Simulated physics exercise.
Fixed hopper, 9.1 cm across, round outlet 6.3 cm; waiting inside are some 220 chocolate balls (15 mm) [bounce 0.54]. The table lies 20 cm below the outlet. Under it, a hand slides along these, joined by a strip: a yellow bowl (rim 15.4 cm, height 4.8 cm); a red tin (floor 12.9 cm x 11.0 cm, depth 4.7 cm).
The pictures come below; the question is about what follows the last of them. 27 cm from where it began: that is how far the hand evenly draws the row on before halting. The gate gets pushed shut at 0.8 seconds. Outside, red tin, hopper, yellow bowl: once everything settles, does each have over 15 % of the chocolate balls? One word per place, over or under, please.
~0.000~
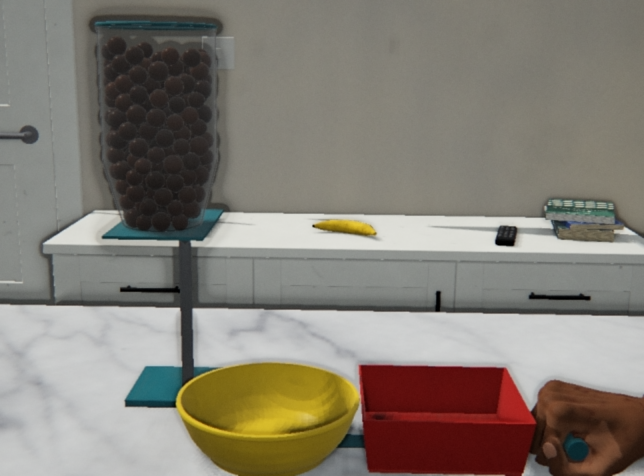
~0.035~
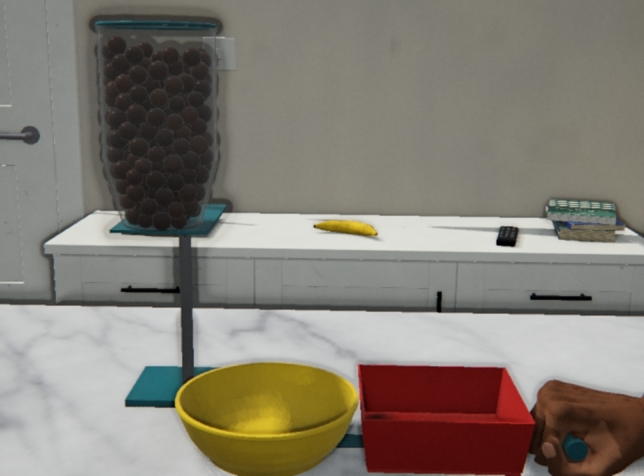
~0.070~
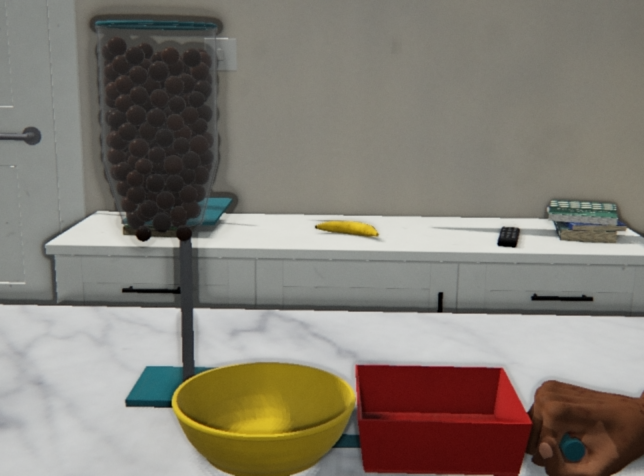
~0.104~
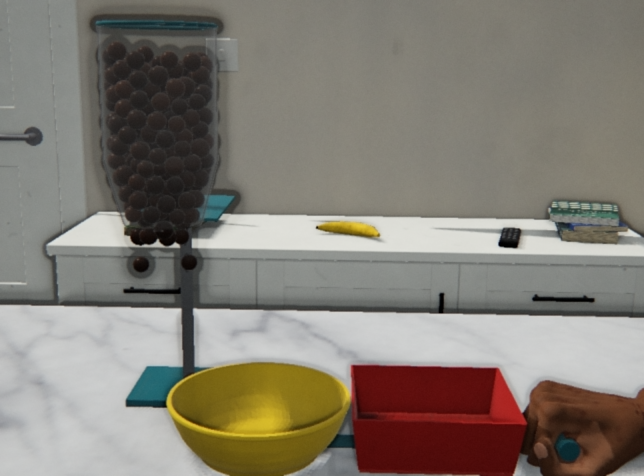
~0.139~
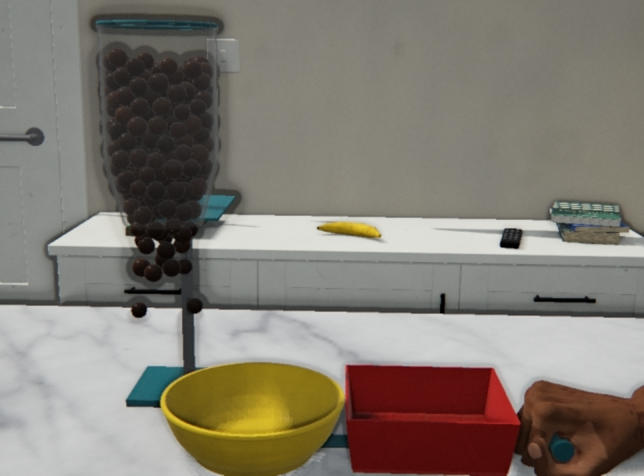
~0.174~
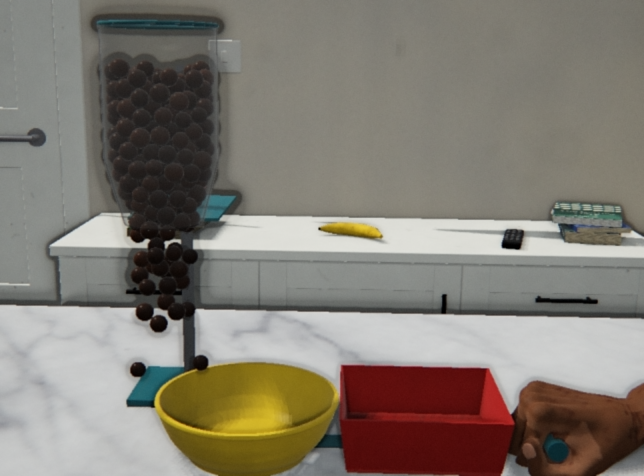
Outside under, red tin under, hopper under, yellow bowl over.
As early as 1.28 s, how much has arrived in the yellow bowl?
About 95 %.
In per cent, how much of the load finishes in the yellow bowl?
I'd reckon close to 95 per cent.
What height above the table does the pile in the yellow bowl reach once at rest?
6.5 cm, roughly.
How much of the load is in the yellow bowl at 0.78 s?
80 per cent.
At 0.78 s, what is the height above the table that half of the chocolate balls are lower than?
It's about 4 cm.
After 0.78 s, hopper 5 %, yellow bowl 80 %, in the air 15 %; middle of all pieces on or above the table near (146, 385).
Then, at 1.28 s, outside 5 %, yellow bowl 95 %; middle of all pieces on or above the table near (62, 413).
Then, at 1.75 s, outside 5 %, yellow bowl 95 %.
After 2.19 s, outside 5 %, yellow bowl 95 %.
At rest (2.4 s), outside 5 %, red tin 0 %, hopper 0 %, yellow bowl 95 %.
